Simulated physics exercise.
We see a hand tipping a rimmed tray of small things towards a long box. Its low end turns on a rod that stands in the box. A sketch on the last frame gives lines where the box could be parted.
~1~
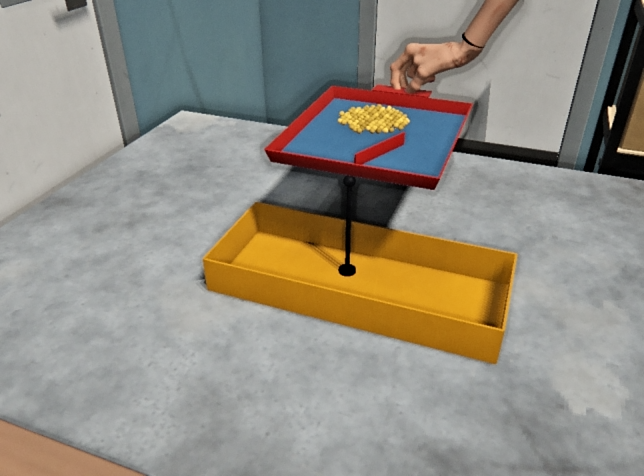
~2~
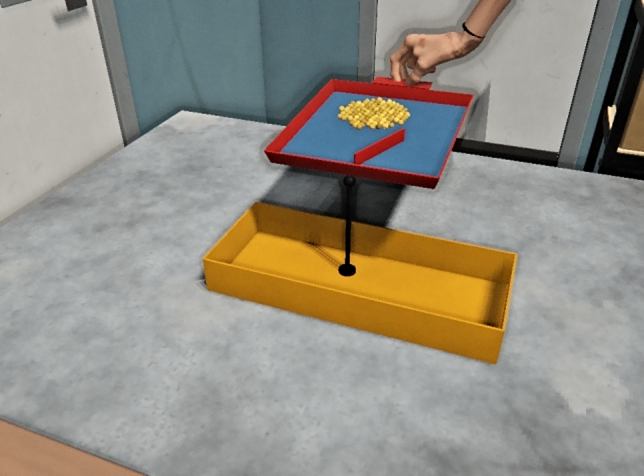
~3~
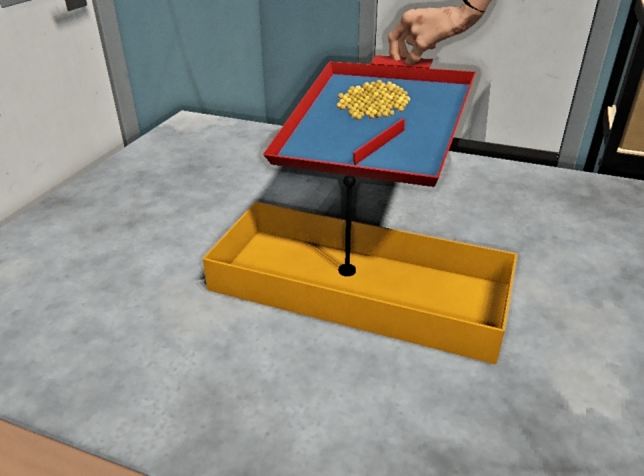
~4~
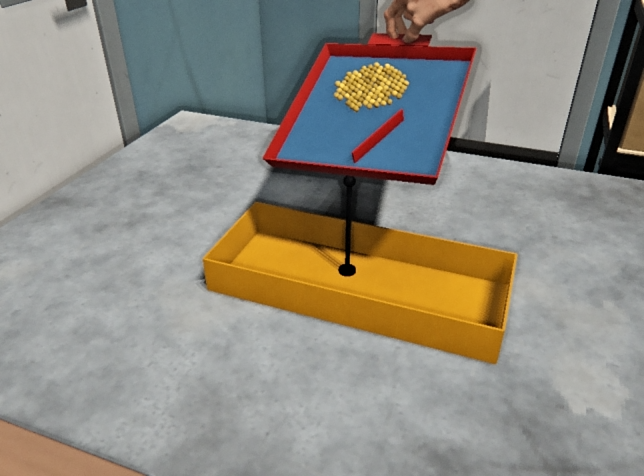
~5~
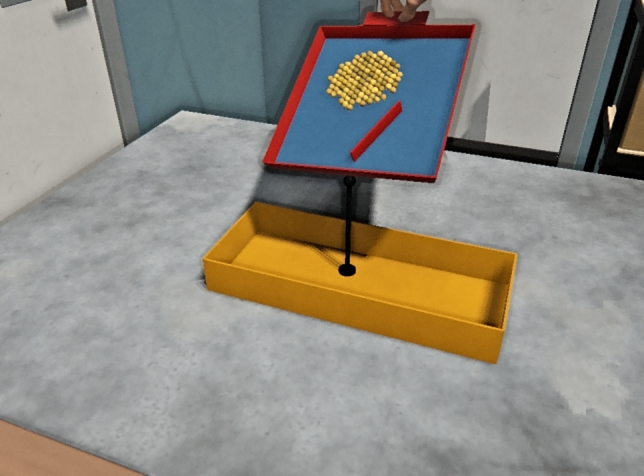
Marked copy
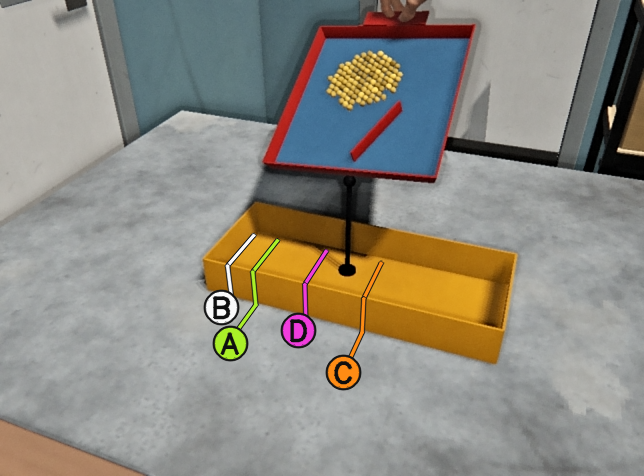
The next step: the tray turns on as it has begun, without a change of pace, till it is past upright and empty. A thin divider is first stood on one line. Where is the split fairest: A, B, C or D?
Line A.
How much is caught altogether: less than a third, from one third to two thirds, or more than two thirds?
It is more than two thirds.
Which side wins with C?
More lands on the left.
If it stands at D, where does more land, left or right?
The left side.
On the marked copy, line A crosses the front rim at (253, 271); line B crosses the front rim at (228, 265); line C crosses the front rim at (364, 297); line D crosses the front rim at (305, 283).
If A is chosen, of what is caught, close to half on the left of the divider, close to half on the right.
If B is chosen, of what is caught, only a few on the left of the divider, all but a few on the right.
If C is chosen, of what is caught, the whole lot on the left of the divider, none at all on the right.
If D is chosen, of what is caught, all but a few on the left of the divider, only a few on the right.
